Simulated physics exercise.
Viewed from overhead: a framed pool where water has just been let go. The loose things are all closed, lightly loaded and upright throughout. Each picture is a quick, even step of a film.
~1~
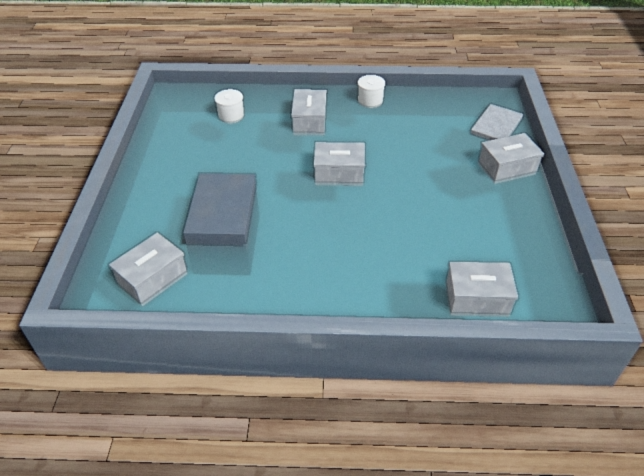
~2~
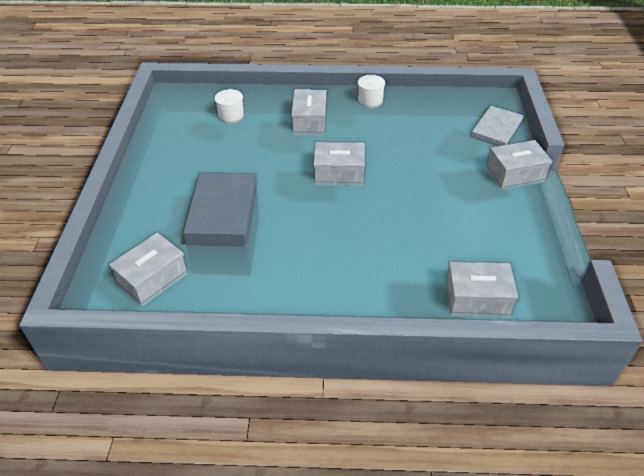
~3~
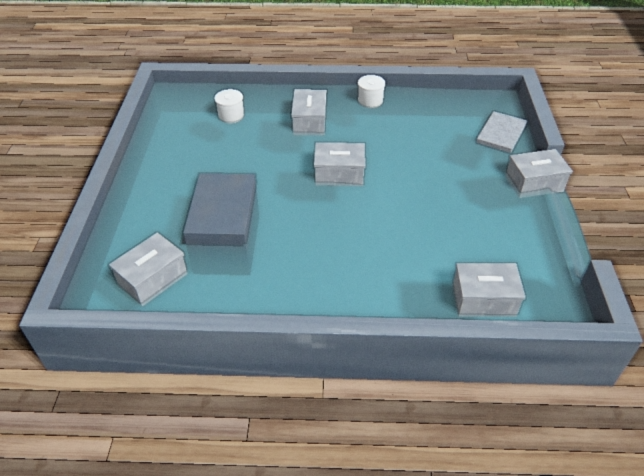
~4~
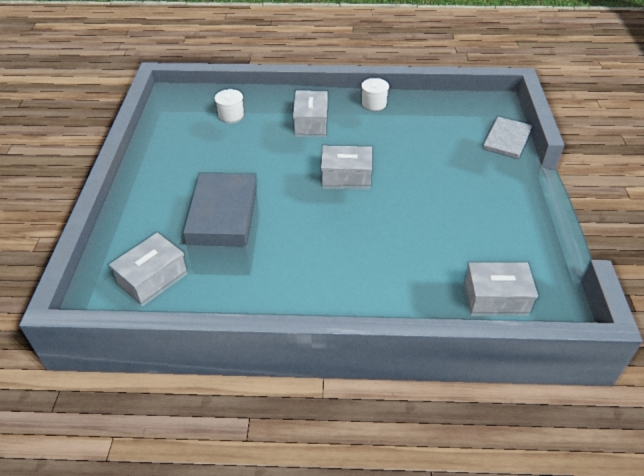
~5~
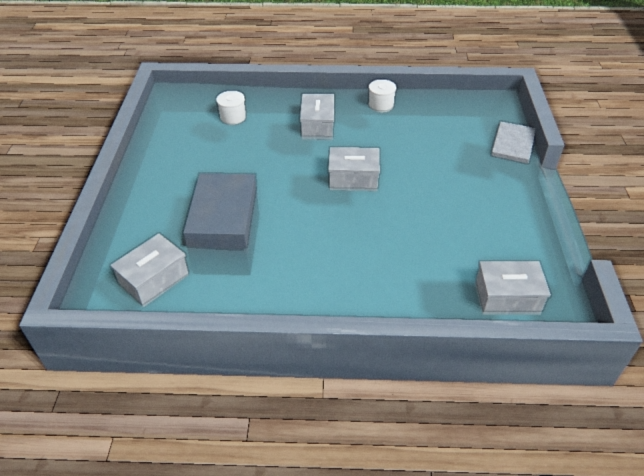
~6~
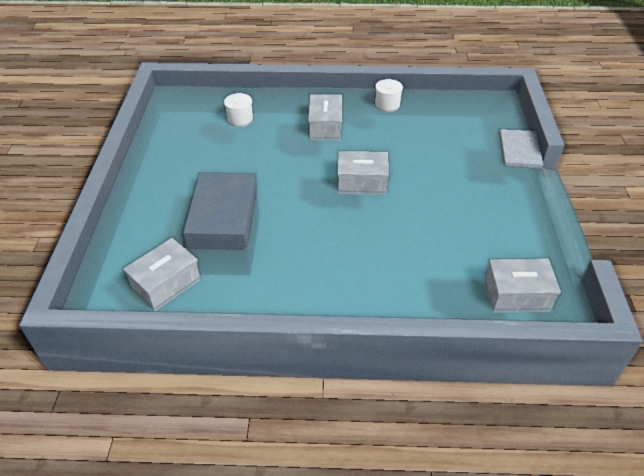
A grey box near the right wall of a framed pool drifted out through a gap that opened there and disappeared from view, then the other floating boxes and white cylinders drifted slightly rightward.
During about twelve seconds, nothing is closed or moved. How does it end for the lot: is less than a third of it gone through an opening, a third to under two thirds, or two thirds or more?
A third to under two thirds of it.
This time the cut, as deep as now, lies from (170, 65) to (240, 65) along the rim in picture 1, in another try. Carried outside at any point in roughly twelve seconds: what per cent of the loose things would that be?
Roughly 20 in a hundred.
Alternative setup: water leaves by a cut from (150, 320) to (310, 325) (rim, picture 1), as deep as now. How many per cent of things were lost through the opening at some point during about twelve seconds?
I'd say around 10 percent.
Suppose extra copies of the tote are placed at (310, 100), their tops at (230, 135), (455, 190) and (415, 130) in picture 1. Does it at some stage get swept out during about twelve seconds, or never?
Per object, in the order given: Never exits / exits at some point / exits at some point.
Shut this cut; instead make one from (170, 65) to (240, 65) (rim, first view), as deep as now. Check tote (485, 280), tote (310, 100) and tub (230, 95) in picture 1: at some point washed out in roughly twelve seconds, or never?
Okay, one after another: Never departs, then departs, then departs.
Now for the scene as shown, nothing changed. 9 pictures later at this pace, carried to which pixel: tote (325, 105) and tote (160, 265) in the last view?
They'd be somewhere near (358, 117) and (188, 269).
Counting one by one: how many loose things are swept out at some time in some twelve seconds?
So, 3 of them.
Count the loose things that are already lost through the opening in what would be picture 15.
The answer here is 3.
A moment on, 1 of 8 are out; 7 afloat.
Next, 3 of 8 are out; 5 afloat.
Later, 3 of 8 are out; 5 afloat.
In the end, 3 of 8 are out; 5 afloat.
